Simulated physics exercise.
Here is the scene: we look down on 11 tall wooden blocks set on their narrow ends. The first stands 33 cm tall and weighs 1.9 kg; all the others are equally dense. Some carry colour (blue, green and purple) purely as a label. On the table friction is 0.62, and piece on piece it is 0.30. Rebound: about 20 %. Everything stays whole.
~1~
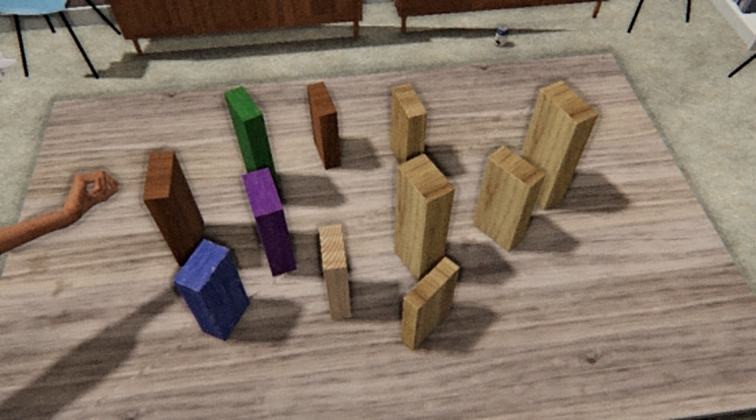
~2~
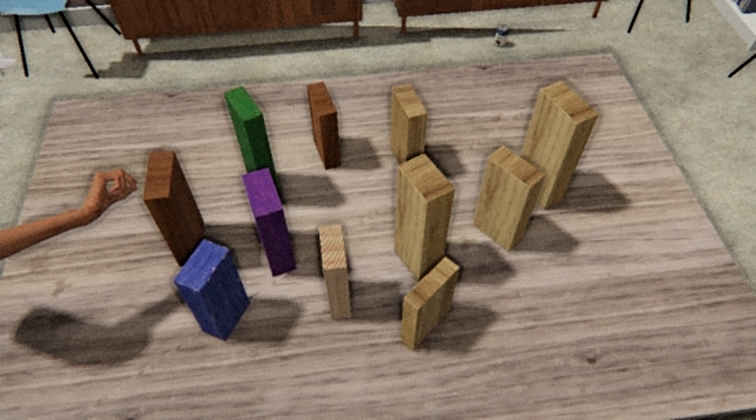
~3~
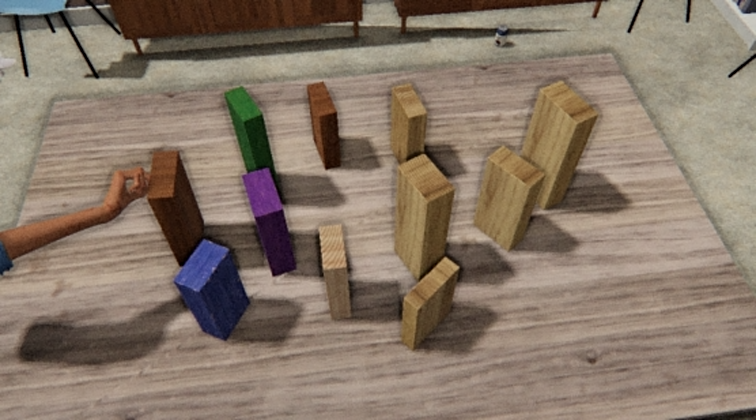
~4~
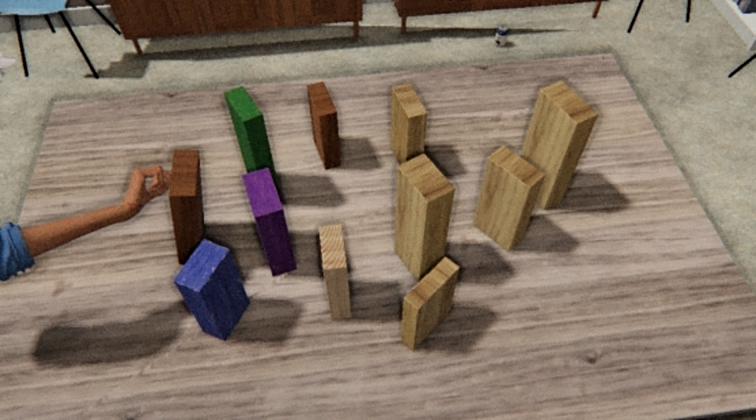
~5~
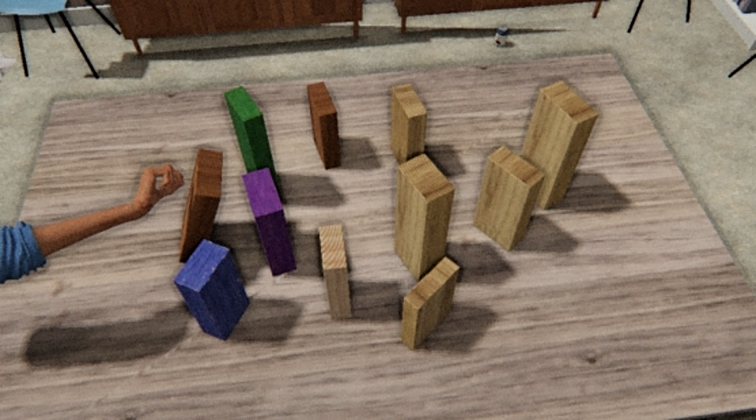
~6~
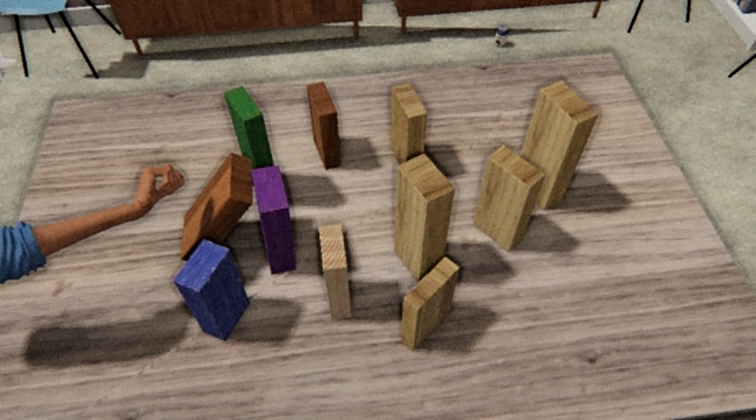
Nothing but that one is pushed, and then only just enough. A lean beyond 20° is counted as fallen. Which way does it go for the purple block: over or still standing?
Over.
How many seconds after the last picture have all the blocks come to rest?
Time: About 0.5 s.
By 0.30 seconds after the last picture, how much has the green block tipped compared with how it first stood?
It's at some 0 degrees.
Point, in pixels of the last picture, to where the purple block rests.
Roughly at (341, 238).
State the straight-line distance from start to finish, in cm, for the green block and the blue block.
Green: 0 cm, blue: 0 cm.
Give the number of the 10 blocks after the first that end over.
1.
Then, 0.16 s later than the last frame, 1 of the 10 other blocks over; purple block tilted 23°.
Then, 0.30 s later than the last frame, 1 of the 10 other blocks over; purple block tilted 68°.
When it is over, 1 of the 10 other blocks over; purple block lying flat; green block unmoved; blue block unmoved. Nine left standing. In pixels of the last frame, middles, purple block near (341, 237), green block near (255, 150).
